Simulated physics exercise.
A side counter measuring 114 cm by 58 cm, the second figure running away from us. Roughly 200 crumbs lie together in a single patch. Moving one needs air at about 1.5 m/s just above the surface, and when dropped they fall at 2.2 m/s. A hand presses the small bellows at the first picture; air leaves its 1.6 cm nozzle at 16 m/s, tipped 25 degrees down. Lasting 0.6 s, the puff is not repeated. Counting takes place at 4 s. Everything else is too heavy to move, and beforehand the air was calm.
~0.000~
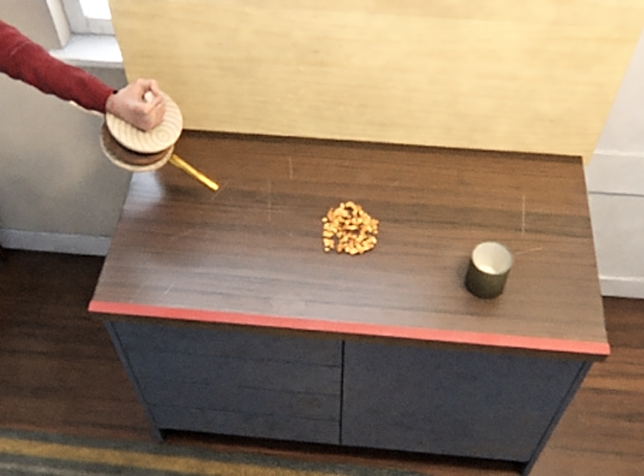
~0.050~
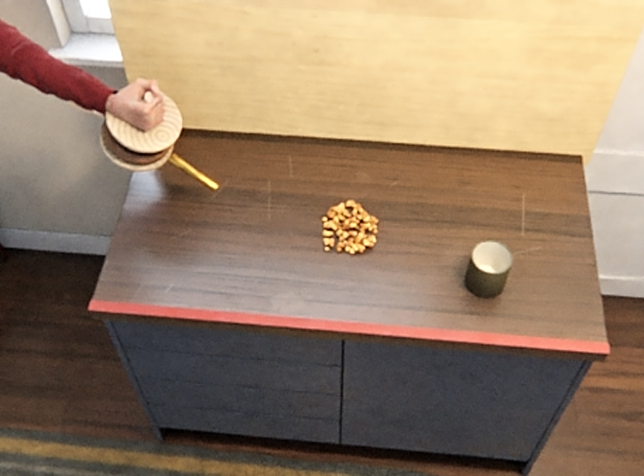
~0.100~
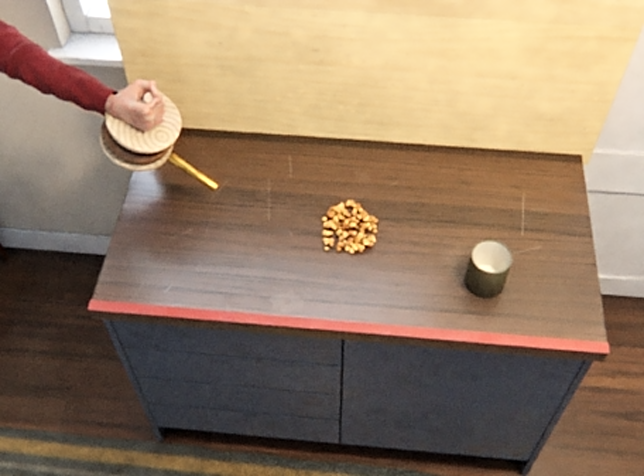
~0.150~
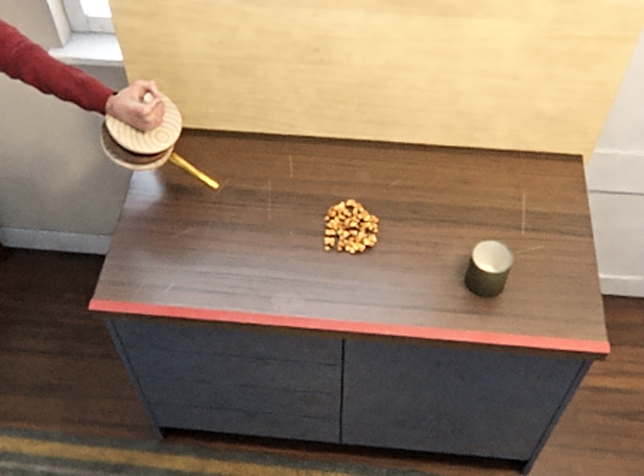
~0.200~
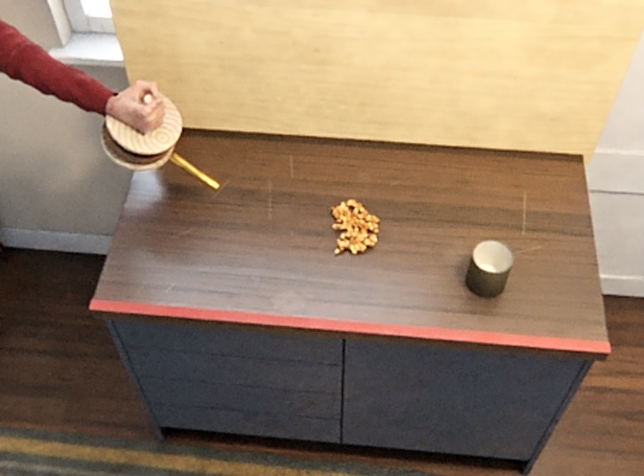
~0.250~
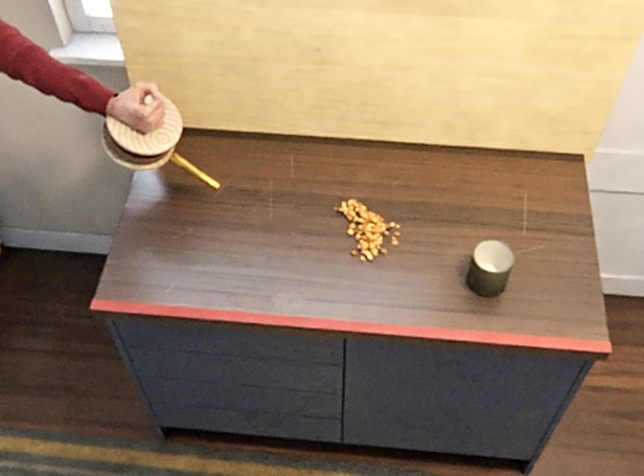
The clip shows a red-sleeved hand pressing a small bellows at the left of a dark wooden counter while a patch of golden crumbs lies still, then the crumbs shift slightly rightward and spread apart near an unmoving mug.
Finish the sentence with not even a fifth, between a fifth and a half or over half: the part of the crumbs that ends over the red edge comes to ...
The share comes to less than a fifth.
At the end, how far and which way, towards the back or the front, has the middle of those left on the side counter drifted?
Direction to the fore, distance about 5 cm.
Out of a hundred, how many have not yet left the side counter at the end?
Near 100 %.
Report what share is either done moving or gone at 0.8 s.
Some 40 per cent.
After 0.8 s, 0 % are over the red edge; the middle of those left on the top is near (506, 247); 43 % are gone or lie where they will stay.
After 1.3 s, 3 % are over the red edge; the middle of those left on the top is near (499, 244); 100 % are gone or lie where they will stay.
After 2.2 s, 3 % are over the red edge; the middle of those left on the top is near (499, 244); 100 % are gone or lie where they will stay.
After 4.0 s, at the end, 3 % are over the red edge; the middle of those left on the top is near (499, 244).
